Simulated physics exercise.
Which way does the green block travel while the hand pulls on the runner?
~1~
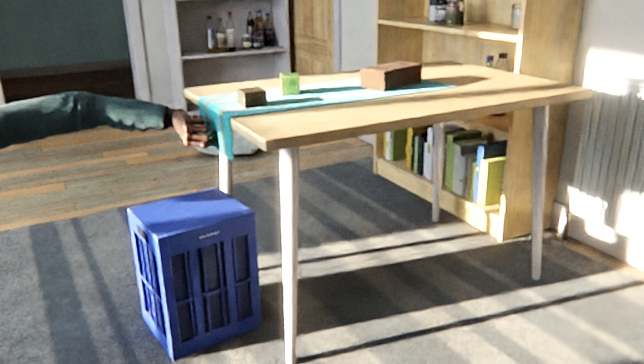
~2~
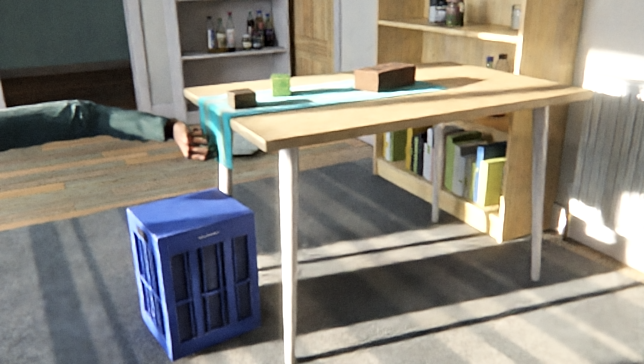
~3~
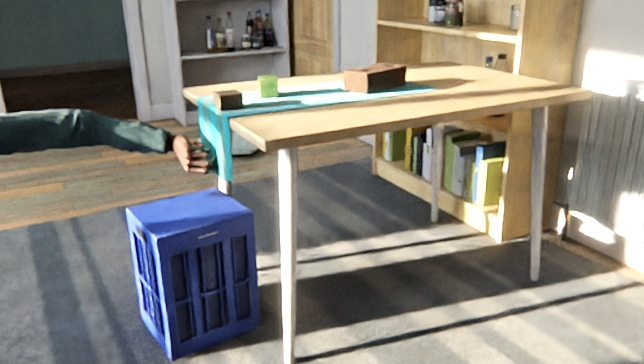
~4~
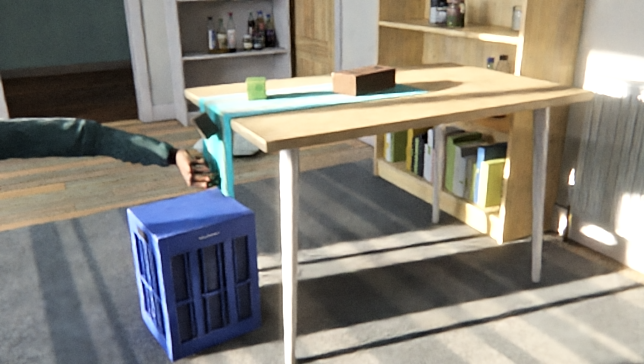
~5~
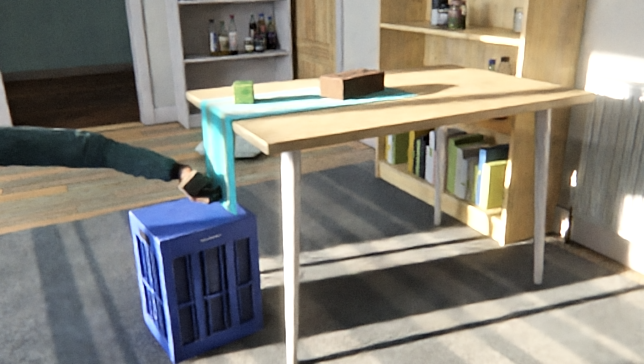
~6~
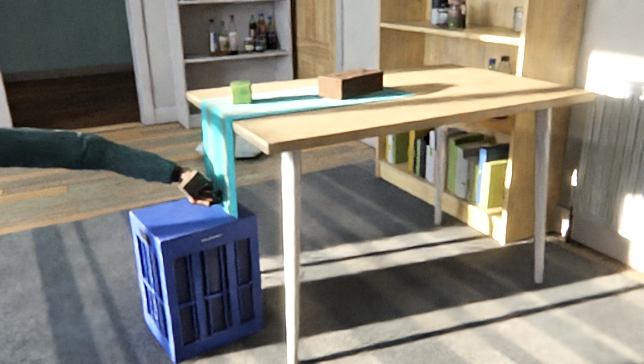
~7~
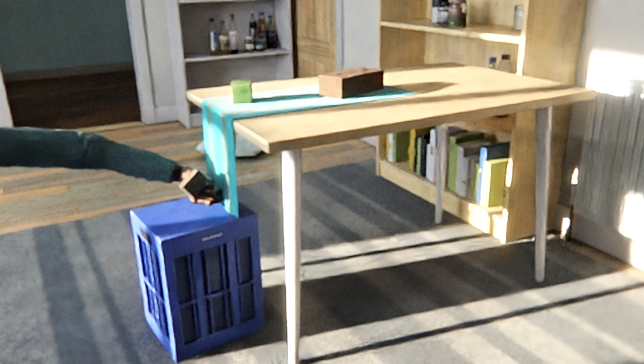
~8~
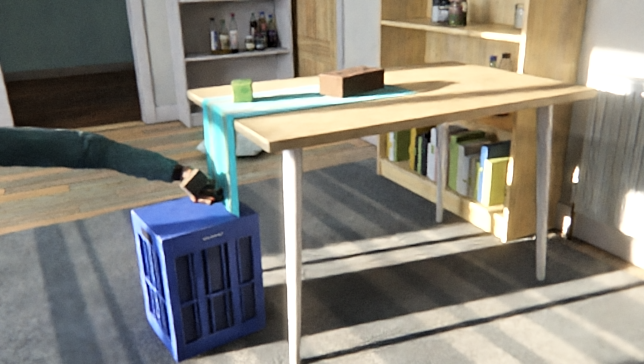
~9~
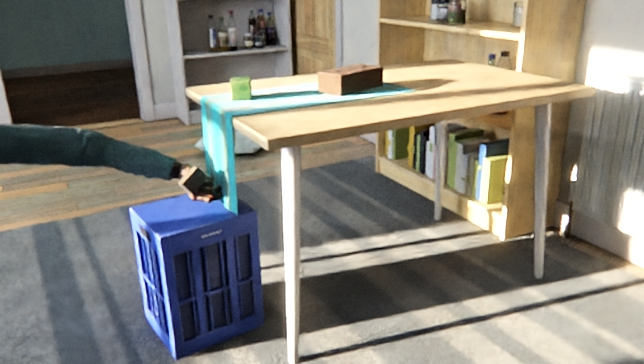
The green block travels to the left, carried along on the turquoise runner toward the end of the table.
The clip shows a hand pulling a turquoise runner over a table's left end, carrying a green block, a dark block and a brick left. The dark block tips over the edge, and the hand stops with the hem at the blue crate, the green block and brick still on the table.
